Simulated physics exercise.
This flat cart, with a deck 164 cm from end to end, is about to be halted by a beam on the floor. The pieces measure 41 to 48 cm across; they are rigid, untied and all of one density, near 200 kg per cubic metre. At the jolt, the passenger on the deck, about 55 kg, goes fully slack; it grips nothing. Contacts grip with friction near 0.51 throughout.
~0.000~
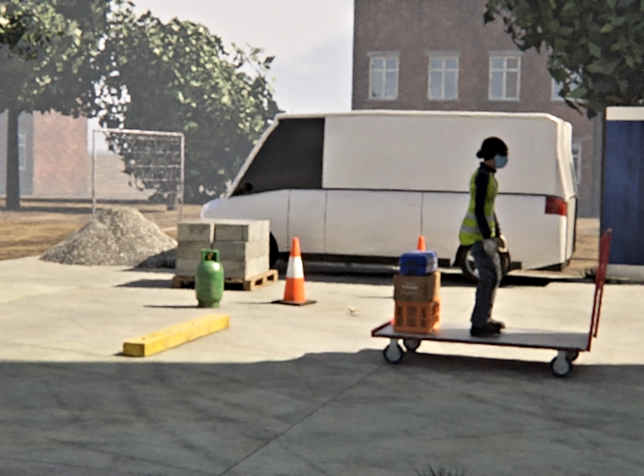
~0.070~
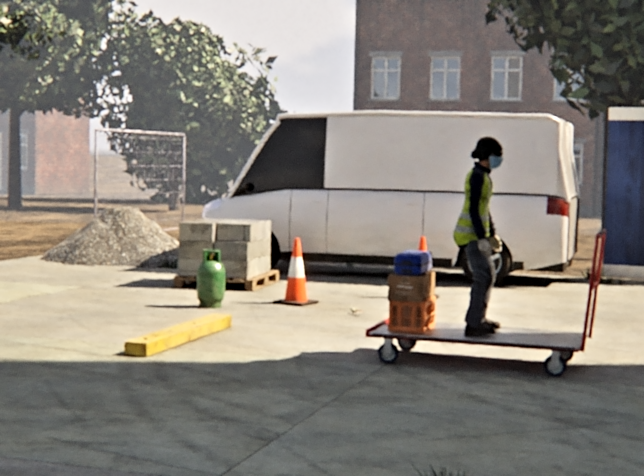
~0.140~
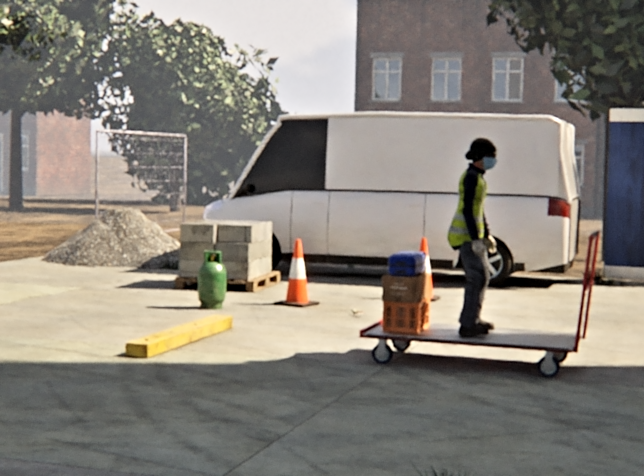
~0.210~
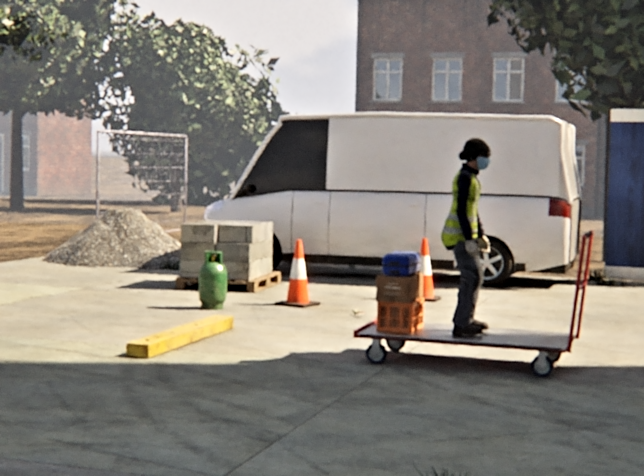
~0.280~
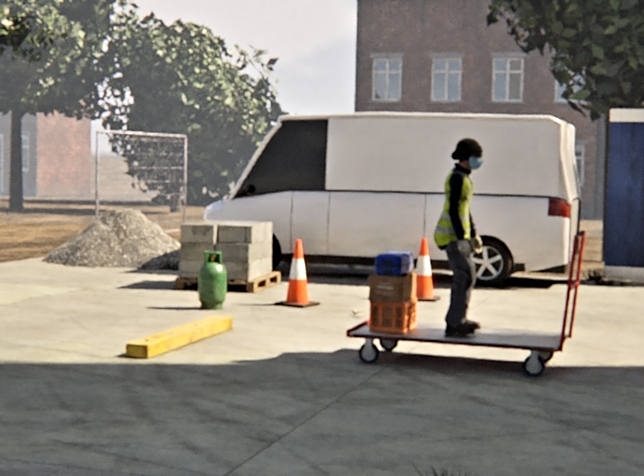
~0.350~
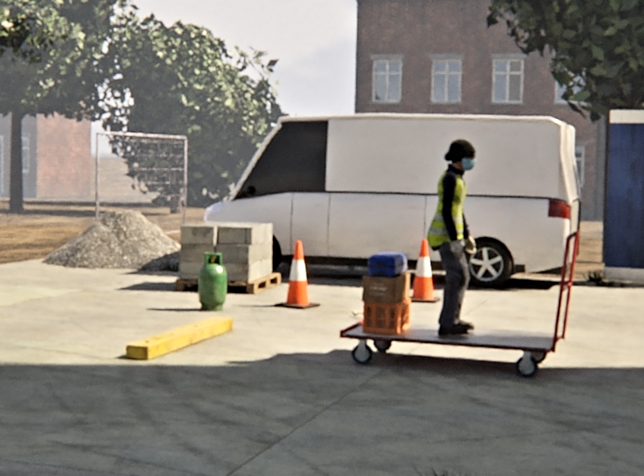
The footage shows a flat cart carrying a standing person in a mask and high-visibility vest, with a blue item atop a brown carton and orange crate, rolling slowly left across a paved yard past a parked white van.
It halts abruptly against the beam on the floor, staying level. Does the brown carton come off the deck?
No.
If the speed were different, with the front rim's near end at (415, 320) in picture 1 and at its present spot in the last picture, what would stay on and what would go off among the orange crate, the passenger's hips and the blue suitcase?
Then the orange one is still in place, the hips are still in place and the blue one is no longer aboard.
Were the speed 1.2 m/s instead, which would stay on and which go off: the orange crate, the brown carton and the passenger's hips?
Orange in place, brown dislodged, hips in place.
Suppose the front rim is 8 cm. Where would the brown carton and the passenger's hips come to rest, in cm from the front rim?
With that rim, brown stays 10 cm behind and the hips stay 60 cm behind.
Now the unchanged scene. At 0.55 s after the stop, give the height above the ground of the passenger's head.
At that moment it's around 80 cm off the ground.
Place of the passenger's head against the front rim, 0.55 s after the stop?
The head is some 70 cm back from the front rim.
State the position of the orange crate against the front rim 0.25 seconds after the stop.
Roughly 25 cm short of the front rim.
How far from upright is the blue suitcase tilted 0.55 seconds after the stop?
Its tilt is about 0°.
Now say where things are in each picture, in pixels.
Brown carton (417, 286), orange crate (417, 313), rim corner (372, 333); 181 cm short of the stop, in the first picture.
Brown carton (411, 286), orange crate (412, 313), rim corner (367, 332); 176 cm short of the stop, in the second picture.
Brown carton (406, 287), orange crate (406, 314), rim corner (361, 333); 170 cm short of the stop, in the third picture.
Brown carton (400, 287), orange crate (401, 314), rim corner (355, 333); 164 cm short of the stop, in the fourth picture.
Brown carton (393, 286), orange crate (393, 314), rim corner (348, 332); 159 cm short of the stop, in the fifth picture.
Brown carton (386, 287), orange crate (387, 314), rim corner (341, 333); 153 cm short of the stop. Speed about 0.8 m/s, in the sixth picture.
Impact comes at 2.22 s.
After 2.77 s the brown carton is 7 cm behind the rim, tilted 0°, near (193, 276) in the last picture's view.
After 3.22 s the brown carton is 8 cm behind the rim, tilted 0°, near (194, 276) in the last picture's view.
At rest, 4.4 s, nothing is past the rim; behind it, orange crate, blue suitcase, brown carton and the passenger's hips.
